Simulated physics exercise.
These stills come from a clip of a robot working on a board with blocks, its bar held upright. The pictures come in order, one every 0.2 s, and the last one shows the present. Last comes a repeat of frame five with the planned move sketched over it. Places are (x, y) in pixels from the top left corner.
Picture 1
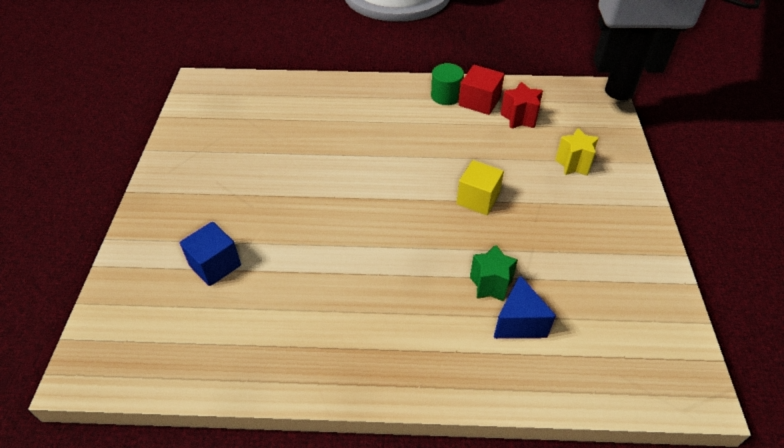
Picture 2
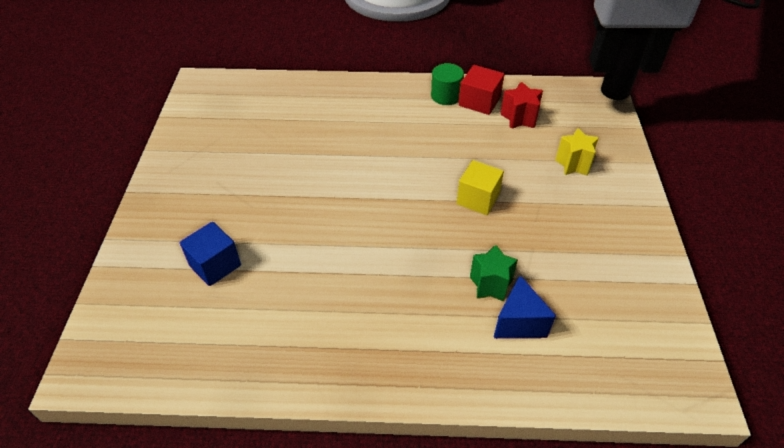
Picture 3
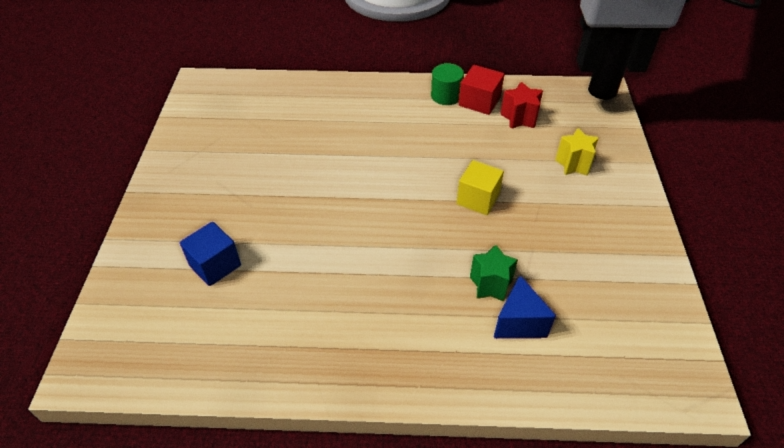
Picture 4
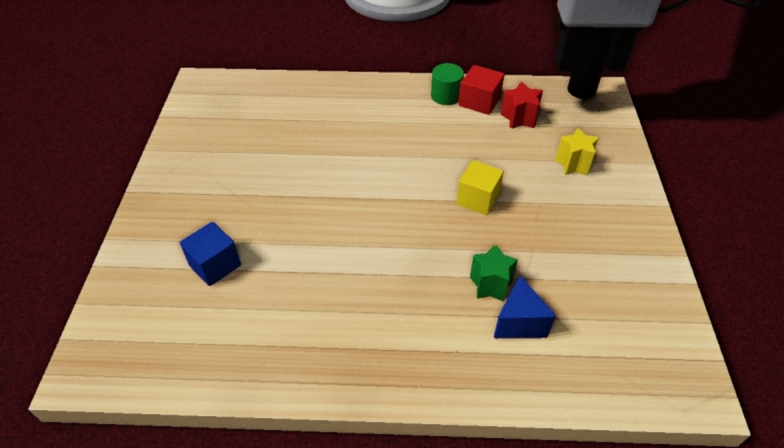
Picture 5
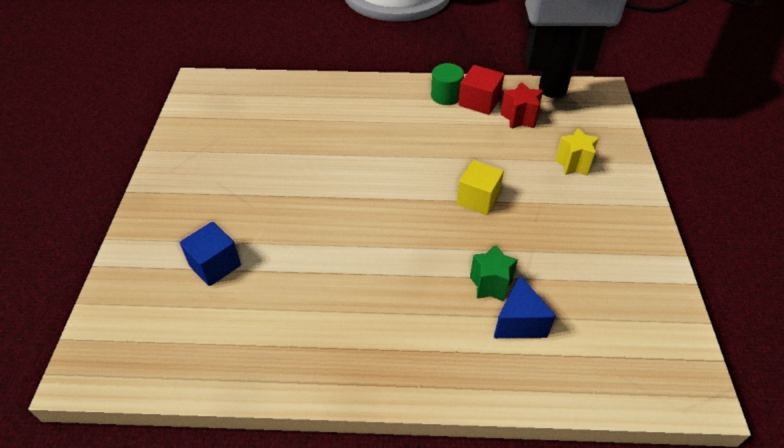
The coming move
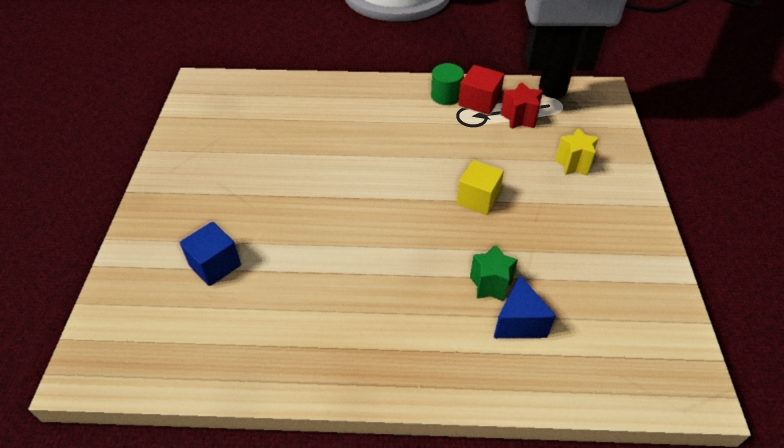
Robot arm with a black tip sliding left along the board's top edge toward a red star, coloured blocks staying still.
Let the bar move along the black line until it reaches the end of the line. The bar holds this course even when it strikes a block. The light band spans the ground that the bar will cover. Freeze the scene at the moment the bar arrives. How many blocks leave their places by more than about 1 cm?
Answer: 3+.
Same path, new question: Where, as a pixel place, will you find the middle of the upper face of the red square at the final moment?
I think it will end close to (457, 76).
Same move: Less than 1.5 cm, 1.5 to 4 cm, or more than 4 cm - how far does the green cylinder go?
Band: 1.5 to 4 cm.
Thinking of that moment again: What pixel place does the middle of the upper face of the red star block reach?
Final place: (488, 110).
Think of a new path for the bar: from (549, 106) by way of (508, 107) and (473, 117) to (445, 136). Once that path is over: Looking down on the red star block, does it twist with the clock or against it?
Viewed from overhead, the red star block winds up turned anticlockwise.
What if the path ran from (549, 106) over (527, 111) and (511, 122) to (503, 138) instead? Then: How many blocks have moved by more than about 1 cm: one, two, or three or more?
Displaced: One.
Path on the board, from (549, 106) directly to (472, 117).
The first path, step by step. Halfway along, bar (513, 95); red star block (503, 103).
At the end, bar (474, 101); green cylinder (427, 63); red square (457, 76), turned 35° clockwise; red star block (488, 110), turned 55° anticlockwise.
